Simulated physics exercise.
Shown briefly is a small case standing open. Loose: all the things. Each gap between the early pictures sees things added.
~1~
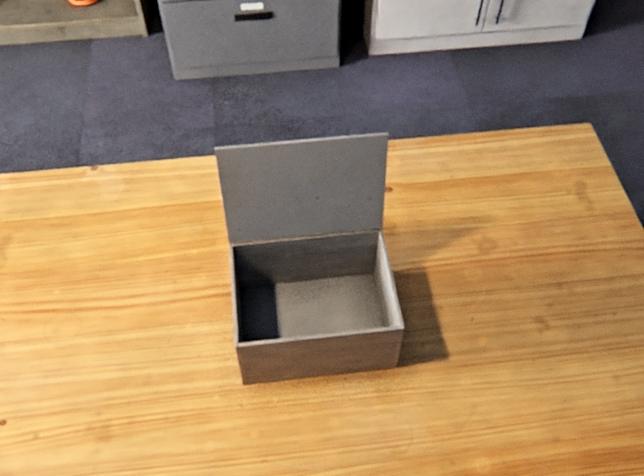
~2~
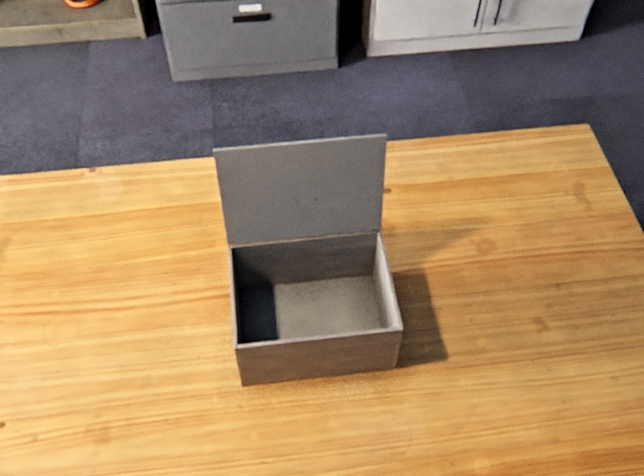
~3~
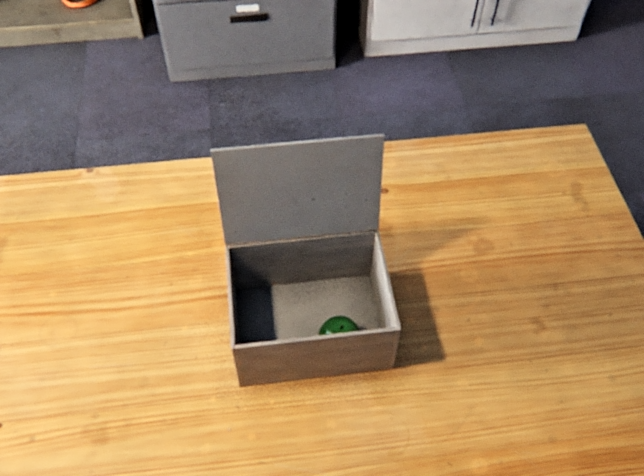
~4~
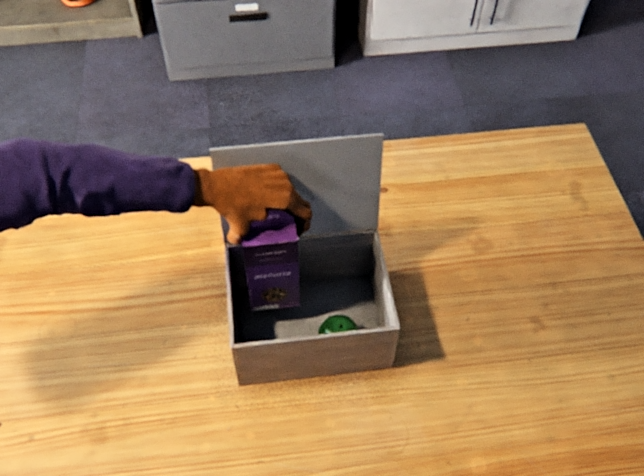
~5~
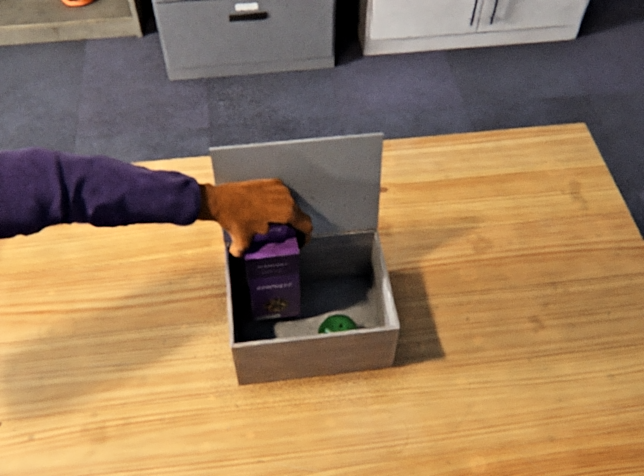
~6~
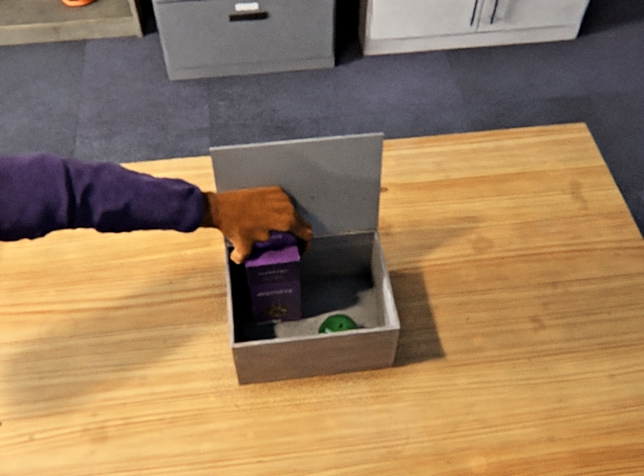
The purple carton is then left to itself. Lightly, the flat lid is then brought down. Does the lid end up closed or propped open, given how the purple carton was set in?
So the box can't be shut in the end.
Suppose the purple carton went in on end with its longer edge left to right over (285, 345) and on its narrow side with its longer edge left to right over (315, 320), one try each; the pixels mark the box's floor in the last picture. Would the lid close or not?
The lid stays partly open the first time and goes all the way down the second time.
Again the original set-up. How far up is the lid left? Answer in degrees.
Close to 25 degrees.
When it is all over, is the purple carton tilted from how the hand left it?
By the end it has leaned over.
Then, 1.30 s later than the last frame, lid 78° above the rim.
Then, 2.60 s later than the last frame, lid 47° above the rim; purple carton tilted by 15° near (275, 288).
Then, 3.20 s later than the last frame, lid 25° above the rim; purple carton tilted by 36° near (277, 309).
When it is over, lid 25° above the rim; moved from the start, purple carton; green apple as before. End places, in pixels of the last picture, purple carton near (278, 311).
